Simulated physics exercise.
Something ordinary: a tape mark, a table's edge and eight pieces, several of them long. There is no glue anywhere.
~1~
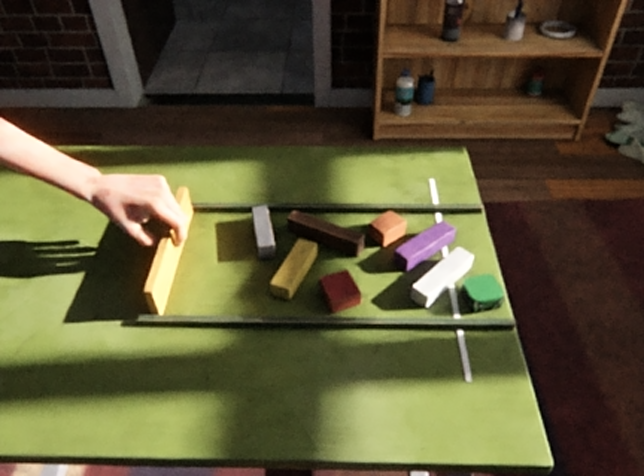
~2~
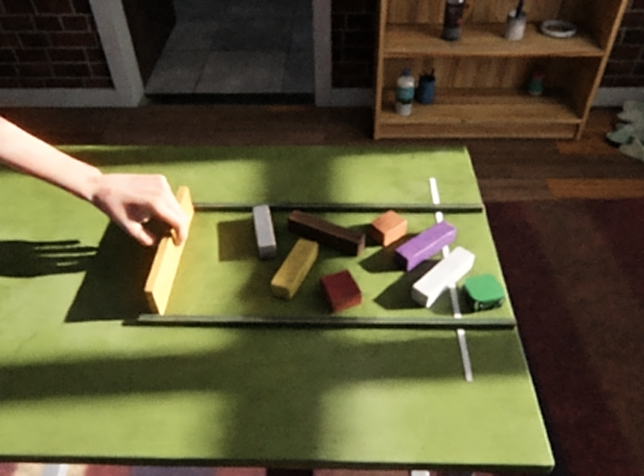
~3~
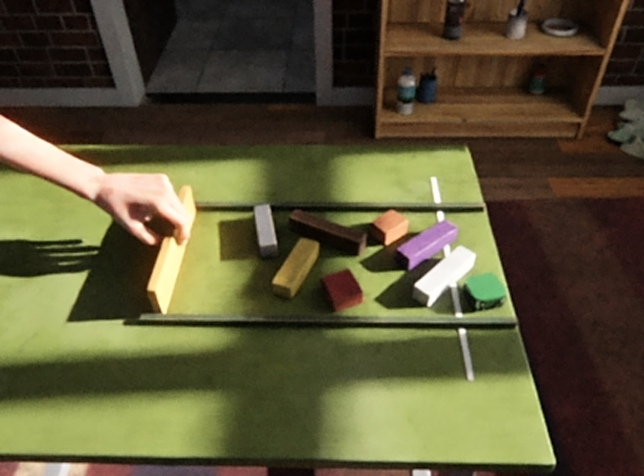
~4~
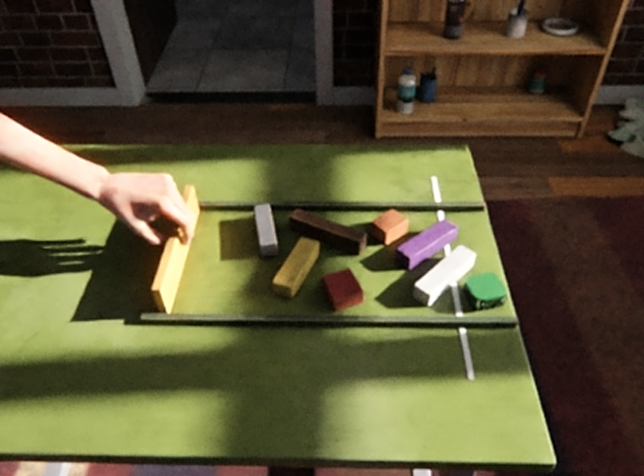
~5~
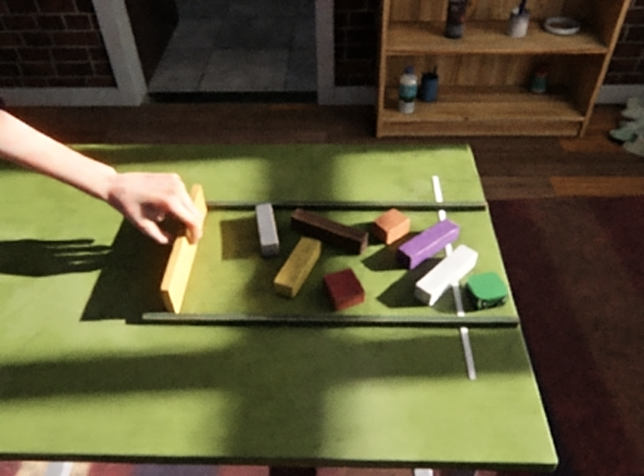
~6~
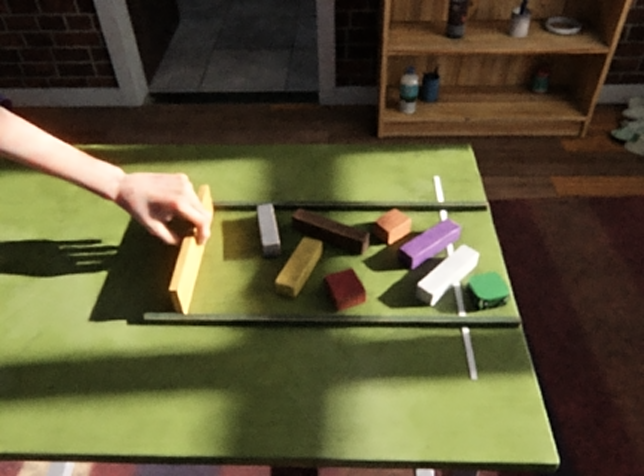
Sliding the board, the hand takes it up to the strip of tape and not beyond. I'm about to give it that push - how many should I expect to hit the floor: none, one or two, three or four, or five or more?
Expect three or four.
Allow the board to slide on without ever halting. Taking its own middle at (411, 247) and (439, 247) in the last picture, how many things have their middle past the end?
Counted: 1, then 3.
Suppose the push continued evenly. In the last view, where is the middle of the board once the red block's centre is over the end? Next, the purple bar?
Near (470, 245) in the first case, near (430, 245) in the other.
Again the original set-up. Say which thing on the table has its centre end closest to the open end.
The one out in front is the brown stick.
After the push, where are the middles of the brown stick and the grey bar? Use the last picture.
Brown stick: About (487, 230); grey bar: About (457, 232).
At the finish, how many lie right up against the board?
The number is 2.
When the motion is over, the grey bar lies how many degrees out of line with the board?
Some 0 degrees.
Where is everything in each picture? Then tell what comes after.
Green case (482, 294); white bar (442, 276); purple bar (425, 245); board (171, 247); tape (447, 263), in the first picture.
White bar (443, 276); grey bar (264, 232), in the second picture.
Purple bar (427, 244); yellow bar (297, 268), in the third picture.
Green case (484, 292); board (178, 246), in the fourth picture.
White bar (446, 275); orange block (390, 226), in the fifth picture.
Green case (487, 292); white bar (448, 275); purple bar (430, 243); board (194, 246); tape (452, 260), in the sixth picture.
Soon after, none off yet; green case at rest near (487, 292); white bar at rest near (448, 275); purple bar at rest near (430, 243).
After that, none off yet; green case at rest near (487, 292); white bar moving near (456, 277); purple bar displaced a little near (451, 251).
In the end, the number that fall off is three or four; gone, orange block, purple bar, white bar and green case.
